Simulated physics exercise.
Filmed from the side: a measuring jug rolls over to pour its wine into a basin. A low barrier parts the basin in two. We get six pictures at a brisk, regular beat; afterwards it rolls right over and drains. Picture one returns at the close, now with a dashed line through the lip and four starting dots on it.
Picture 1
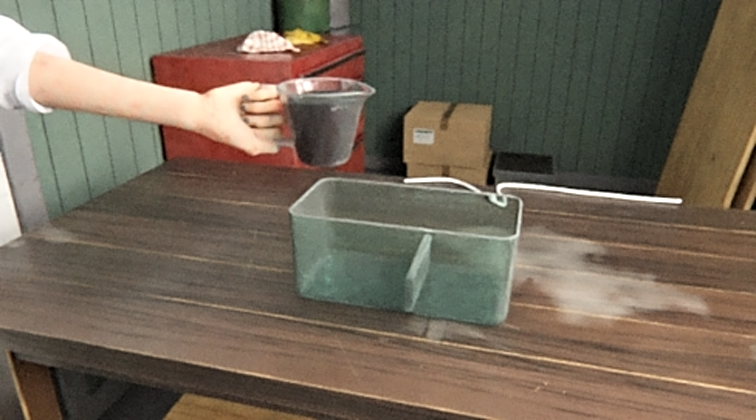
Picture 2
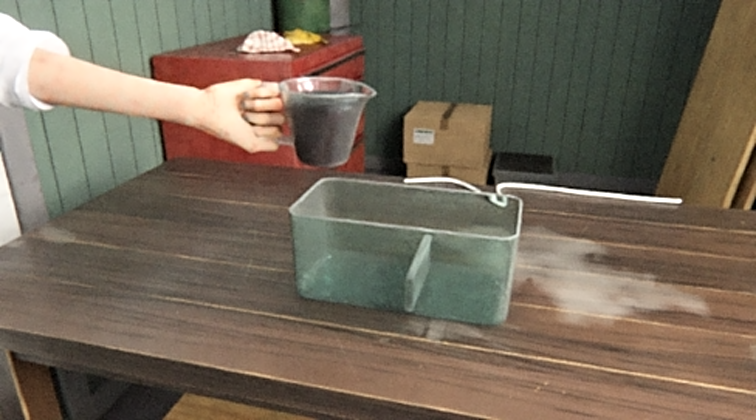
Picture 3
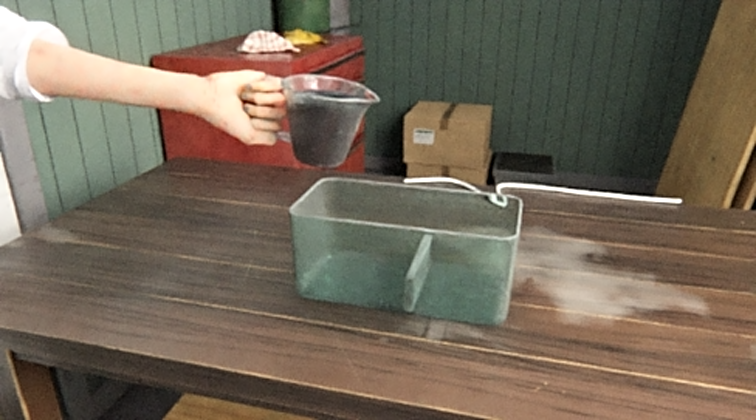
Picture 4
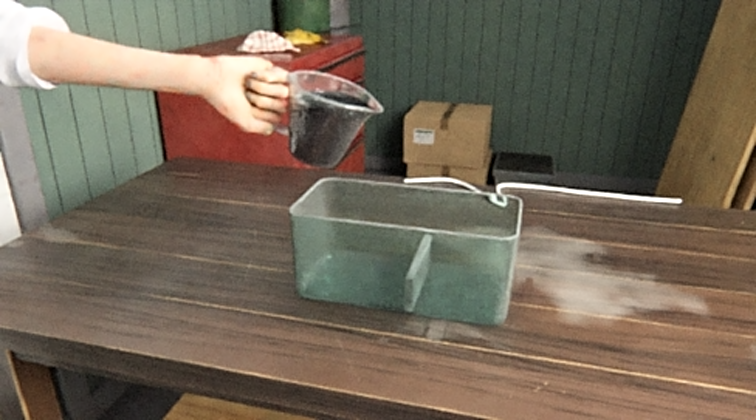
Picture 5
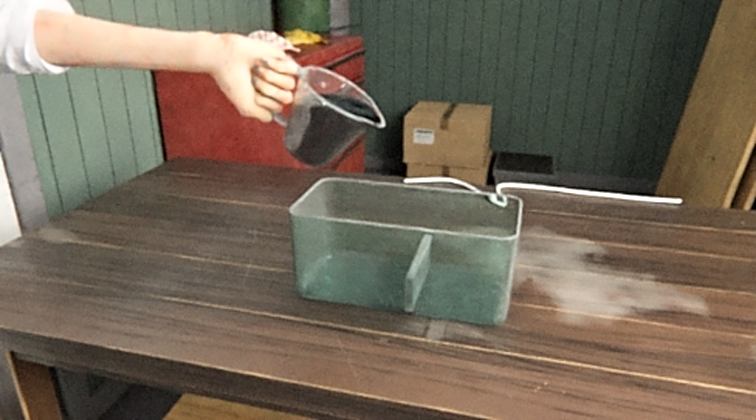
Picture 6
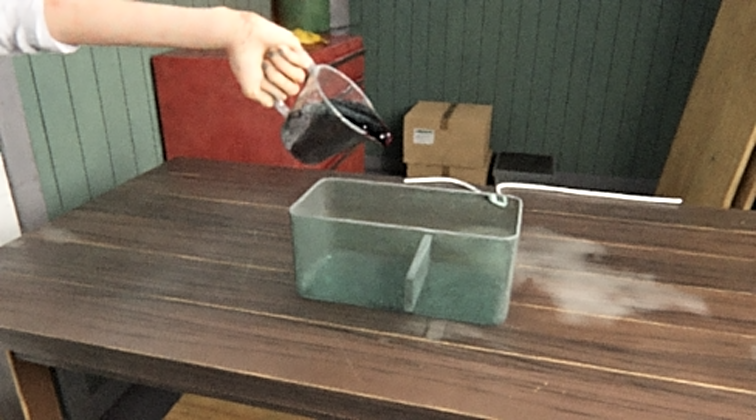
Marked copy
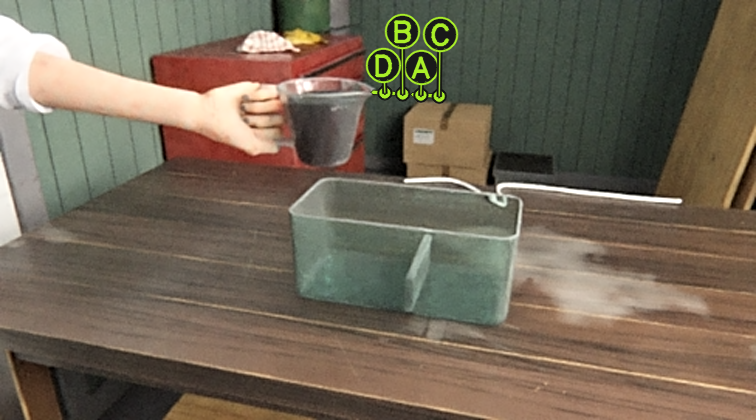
A hand tilts a jug of dark wine rightward above a divided basin until wine crosses the lip.
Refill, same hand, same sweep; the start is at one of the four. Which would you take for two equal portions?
The answer is dot B.
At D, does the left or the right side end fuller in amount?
More ends on the left.
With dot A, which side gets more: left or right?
The right side.
On the marked copy, A at (420, 95); B at (402, 94); C at (439, 96); D at (384, 92).
With A, about 18 % ends left of the wall and 79 % right of it; 3 % is lost outside.
With B, about 51 % ends left of the wall and 47 % right of it.
With C, about 11 % ends left of the wall and 86 % right of it; 4 % is lost outside.
With D, about 69 % ends left of the wall and 29 % right of it.
